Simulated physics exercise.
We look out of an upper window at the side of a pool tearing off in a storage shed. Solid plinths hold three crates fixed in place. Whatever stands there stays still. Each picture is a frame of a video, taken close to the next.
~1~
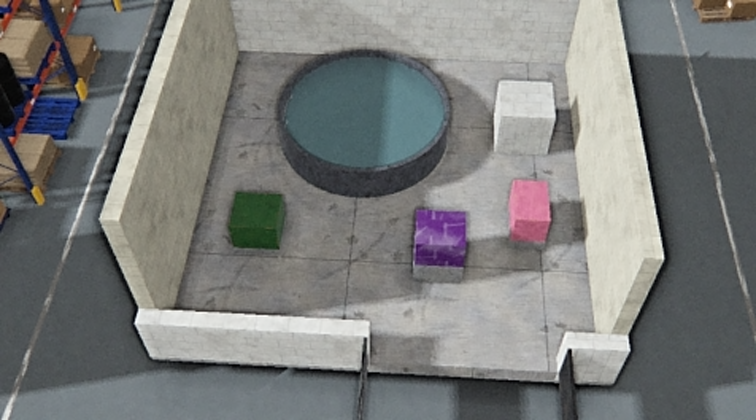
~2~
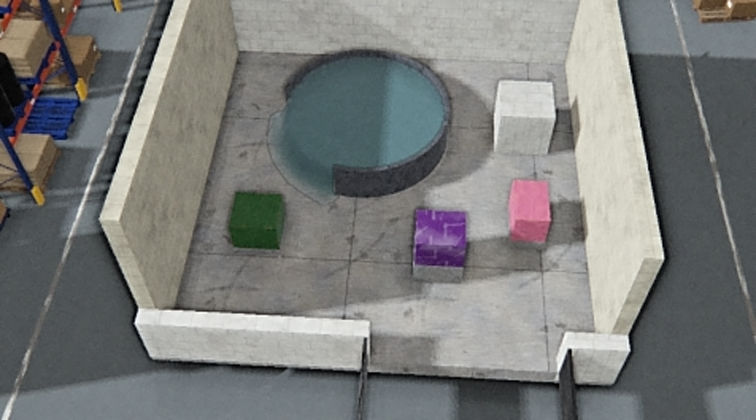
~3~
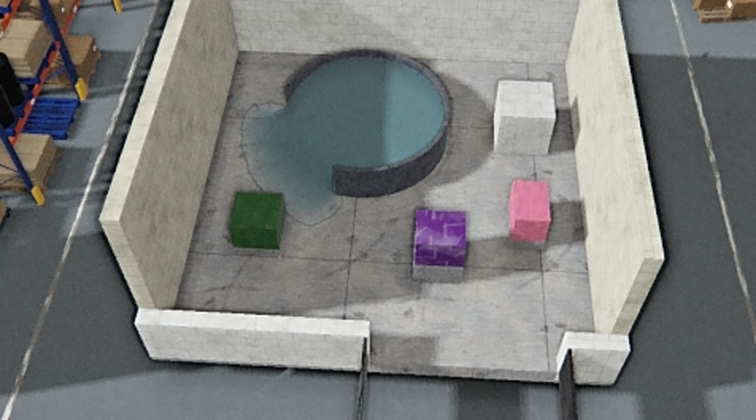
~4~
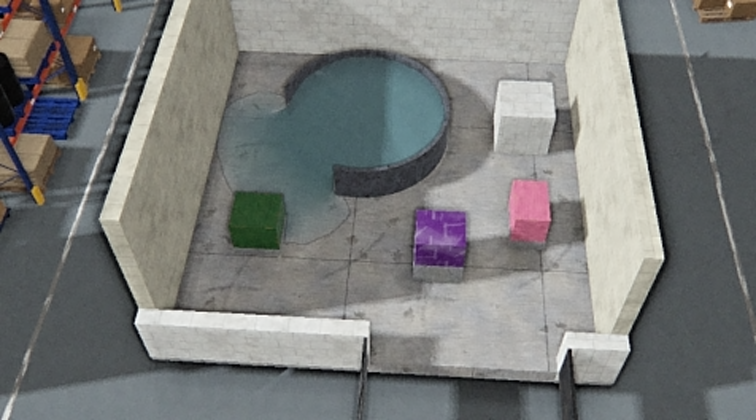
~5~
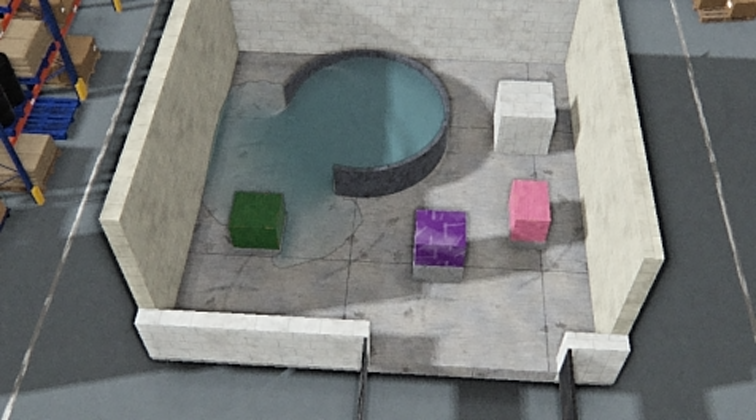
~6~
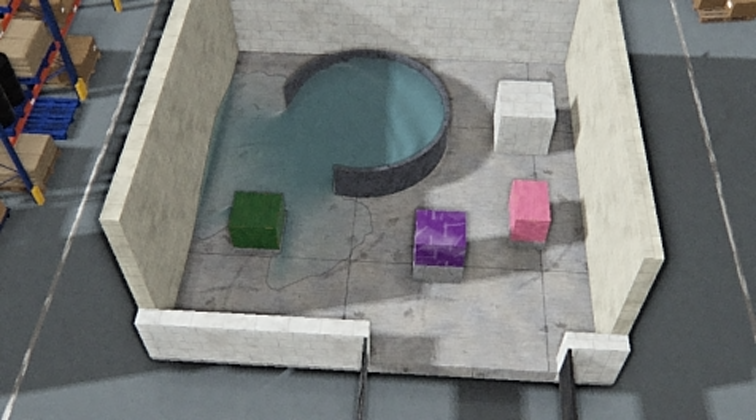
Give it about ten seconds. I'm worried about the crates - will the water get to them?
Result: The green crate is going to get water on it. The purple crate is going to stay free of water. The pink crate is going to stay free of water.
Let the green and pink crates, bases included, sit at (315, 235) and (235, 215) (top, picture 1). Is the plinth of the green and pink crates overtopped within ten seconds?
As I read it, the green crate gets flooded and the pink crate gets flooded.
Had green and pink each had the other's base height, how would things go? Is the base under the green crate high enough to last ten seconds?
The green crate gets flooded.
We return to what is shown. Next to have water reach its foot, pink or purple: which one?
I'd pick the crate marked purple.
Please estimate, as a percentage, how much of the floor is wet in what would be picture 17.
It works out to about 40 in a hundred.
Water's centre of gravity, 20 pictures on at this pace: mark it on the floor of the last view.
Somewhere around (305, 177) in the last view.
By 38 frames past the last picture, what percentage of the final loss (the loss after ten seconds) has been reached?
It comes to around 40 per cent.
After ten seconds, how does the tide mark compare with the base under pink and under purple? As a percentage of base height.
In turn 50 and 40 per cent.
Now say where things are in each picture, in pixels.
The first picture shows still water in the round pool at (364, 110).
In the second picture, the front is at (332, 199), out from the gap at (291, 152).
In the third picture, water pours out at (291, 154) and has run to (258, 108).
In the fourth picture, the front is at (240, 103), out from the gap at (291, 155).
In the fifth picture, water pours out at (291, 155) and has run to (286, 263).
In the sixth picture, water pours out at (291, 155) and has run to (275, 285).
A moment on, water covers 25 % of the floor; the green crate water round its plinth, the purple crate not reached, the pink crate not reached.
Next, water covers 40 % of the floor; the green crate water round its plinth, the purple crate not reached, the pink crate not reached.
Then, water covers 60 % of the floor; the green crate water round its plinth, the purple crate water round its plinth, the pink crate not reached.
Later, water covers 95 % of the floor; the green crate water round its plinth, the purple crate water round its plinth, the pink crate water round its plinth.
In the end, water covers 100 % of the floor; the green crate was topped, the purple crate stayed above the water, the pink crate stayed above the water.
